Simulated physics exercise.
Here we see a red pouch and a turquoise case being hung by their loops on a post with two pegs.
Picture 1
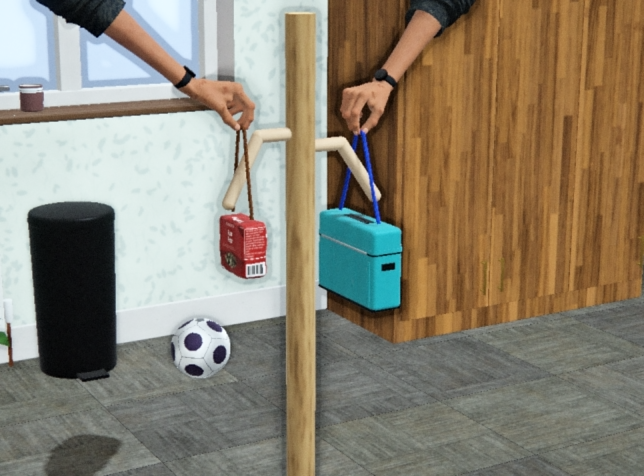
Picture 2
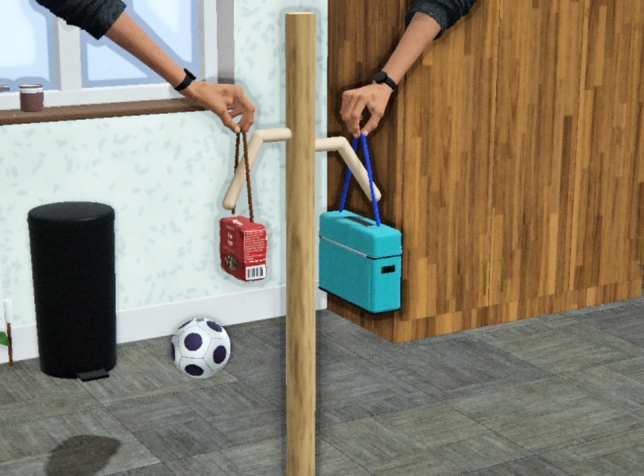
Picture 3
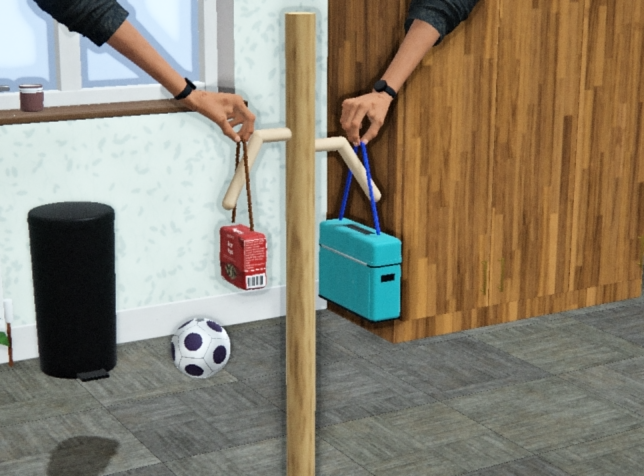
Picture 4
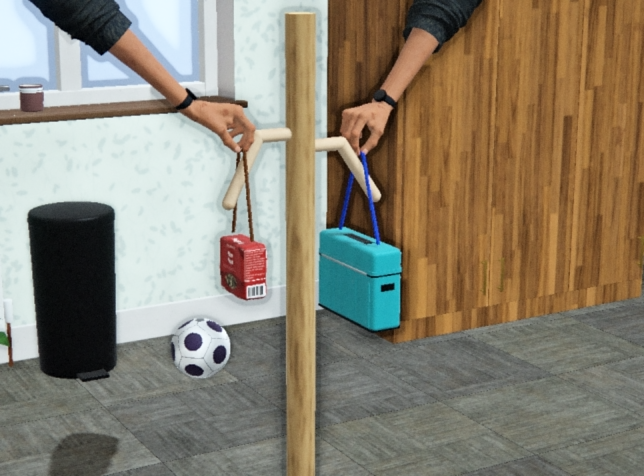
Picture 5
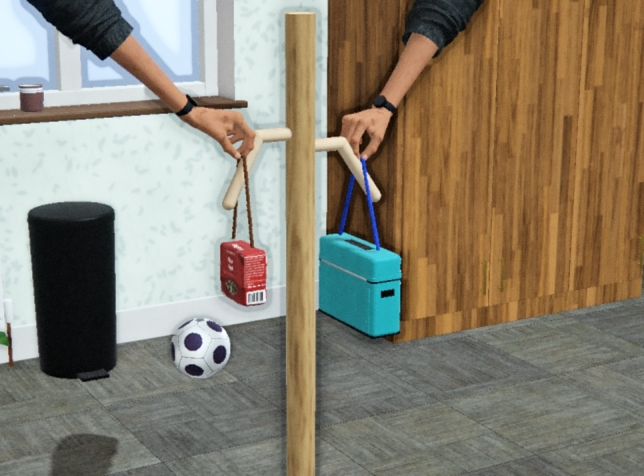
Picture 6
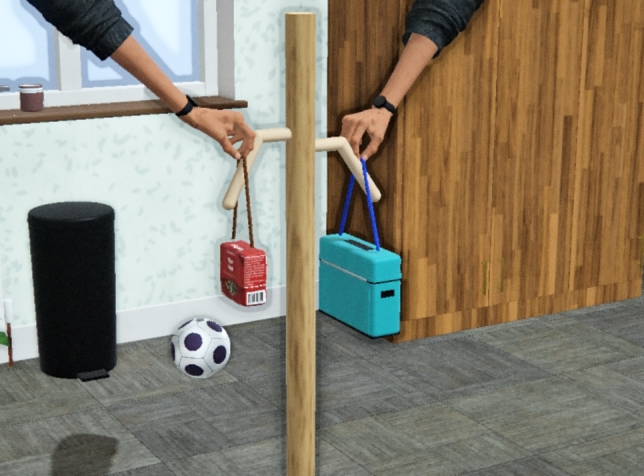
We see two hands holding a red pouch and a turquoise case by their loops beside a wooden post with two downward-sloping pegs; both hands lower the items slightly together, then stay nearly still, still gripping the loops.
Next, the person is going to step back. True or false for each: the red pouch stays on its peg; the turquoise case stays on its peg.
Red pouch staying put: False; turquoise case staying put: False.
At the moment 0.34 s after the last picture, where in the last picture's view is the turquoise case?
Position then approx. (357, 440) px.
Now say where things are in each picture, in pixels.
Red pouch (243, 246); turquoise case (359, 258); left peg tip (229, 204); right peg tip (374, 196), in the first picture.
Red pouch (243, 249); turquoise case (359, 261), in the second picture.
Red pouch (243, 257); turquoise case (359, 269), in the third picture.
Red pouch (243, 267); turquoise case (358, 278), in the fourth picture.
Red pouch (243, 273); turquoise case (358, 284), in the fifth picture.
Red pouch (243, 273); turquoise case (358, 284); left peg tip (229, 204), sloping steeply down; right peg tip (374, 196), sloping steeply down, in the sixth picture.
Then, 0.34 s later than the last view, red pouch falling near (245, 438); turquoise case falling near (357, 440).
Then, 0.62 s later than the last view, red pouch on the floor; turquoise case on the floor.
Finally, red pouch on the floor; turquoise case on the floor. The red pouch slips off its peg and the turquoise case drops to the floor.
